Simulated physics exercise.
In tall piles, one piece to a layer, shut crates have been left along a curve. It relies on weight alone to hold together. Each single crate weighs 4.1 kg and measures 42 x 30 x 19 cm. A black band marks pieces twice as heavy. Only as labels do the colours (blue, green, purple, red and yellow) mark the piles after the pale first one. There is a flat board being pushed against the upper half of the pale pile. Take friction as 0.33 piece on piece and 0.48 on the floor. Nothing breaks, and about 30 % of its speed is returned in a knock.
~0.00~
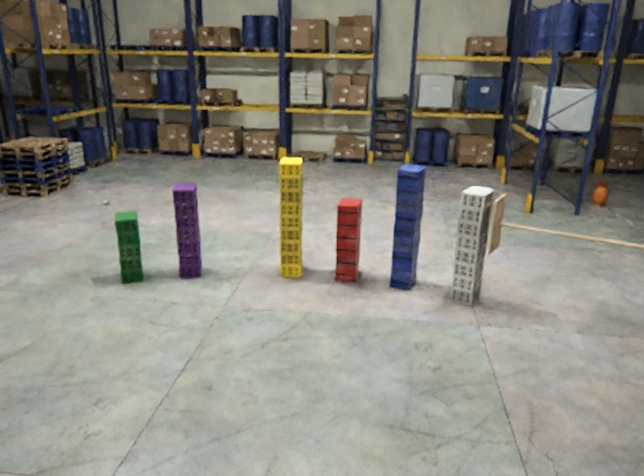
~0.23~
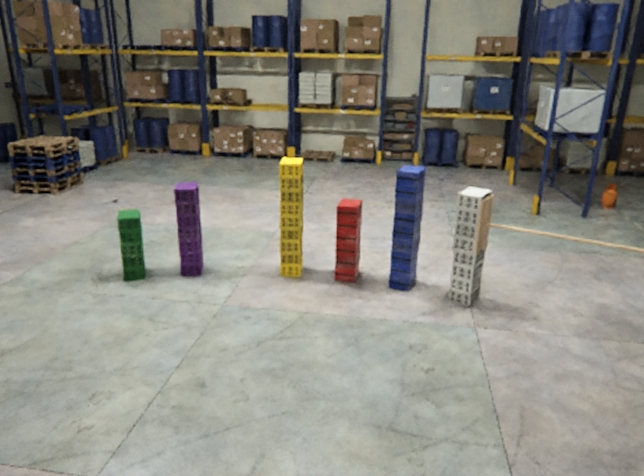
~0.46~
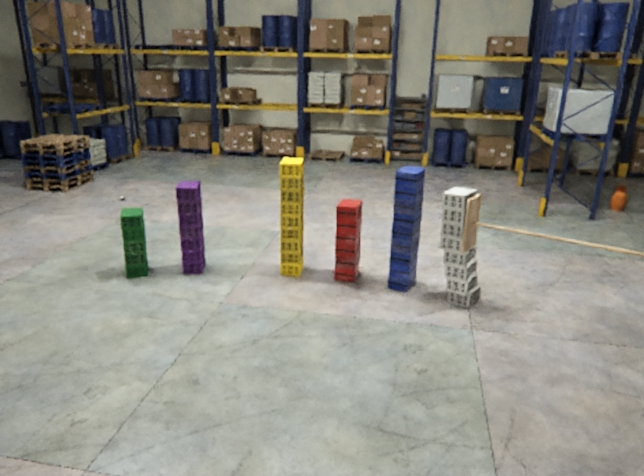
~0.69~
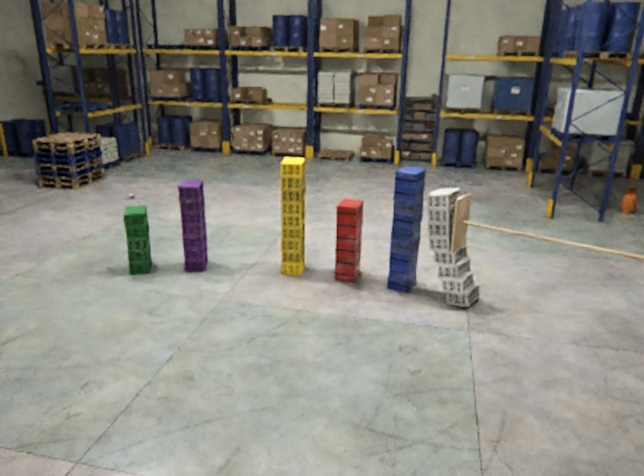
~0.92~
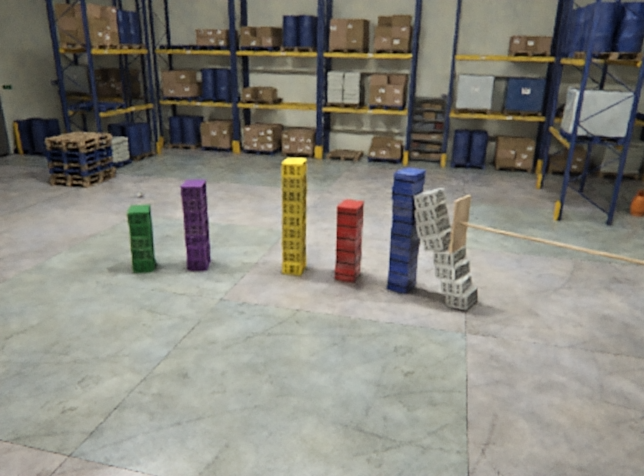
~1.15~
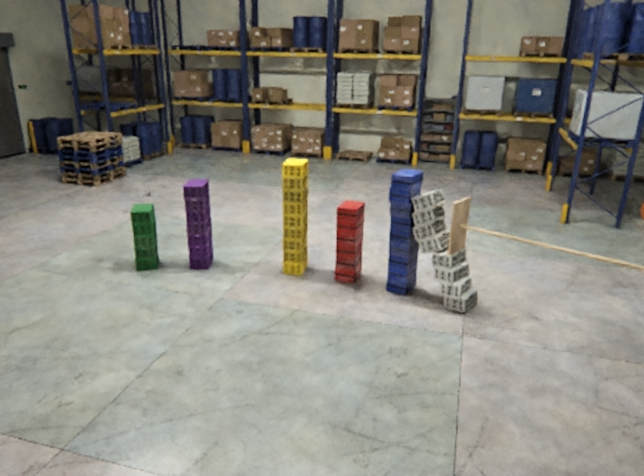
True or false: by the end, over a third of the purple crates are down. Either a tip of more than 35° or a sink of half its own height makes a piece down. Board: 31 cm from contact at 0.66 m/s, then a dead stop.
False.
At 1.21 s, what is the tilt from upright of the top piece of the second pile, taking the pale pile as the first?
It leans around 0°.
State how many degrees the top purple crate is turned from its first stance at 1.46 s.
Some 0°.
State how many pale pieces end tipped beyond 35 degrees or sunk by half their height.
Count: 0.
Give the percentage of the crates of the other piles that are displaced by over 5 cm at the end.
Shifted: 5 per cent.
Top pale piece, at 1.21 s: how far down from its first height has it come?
I'd put it at close to 10 cm below where it started.
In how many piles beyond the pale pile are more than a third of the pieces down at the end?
Total count: 0.
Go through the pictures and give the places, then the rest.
In the first frame (we follow the side turned to the camera; the camera moves round a little), board (493, 221) 13 cm short; top purple crate (184, 197); top blue crate (408, 178); no other piece has moved.
Board (479, 221) 20 mm in; top purple crate (185, 196), in the second frame.
Board (466, 220) 17 cm in; top purple crate (186, 195), in the third frame.
Board (455, 219) 31 cm in, top of the pale pile leaning 11°; top purple crate (189, 193); no other piece has moved, in the fourth frame.
Board (454, 220) 31 cm in, stopped, top of the pale pile leaning 21°; top purple crate (191, 193); one has shifted, in the fifth frame.
Board (452, 222) 31 cm in, stopped, top of the pale pile leaning 25°; top purple crate (193, 193); top blue crate (401, 183) displaced 38 mm; 4 stirred so far, in the sixth frame.
Around 1.21 s, 0 of the pale pile down; none of the 7 purple crates down (0 of 36 in all colours); top purple crate unmoved; top blue crate displaced 38 mm.
Around 1.46 s, 0 of the pale pile down; none of the 7 purple crates down (0 of 36 in all colours); top purple crate unmoved; top blue crate displaced 39 mm.
Finally (1.8 s), 0 of the pale pile down; none of the 7 purple crates down (0 of 36 in all colours); top purple crate unmoved; top blue crate displaced 40 mm. That is 0 per cent. Seen by the last camera, middles, top purple crate near (196, 189), top blue crate near (407, 180).
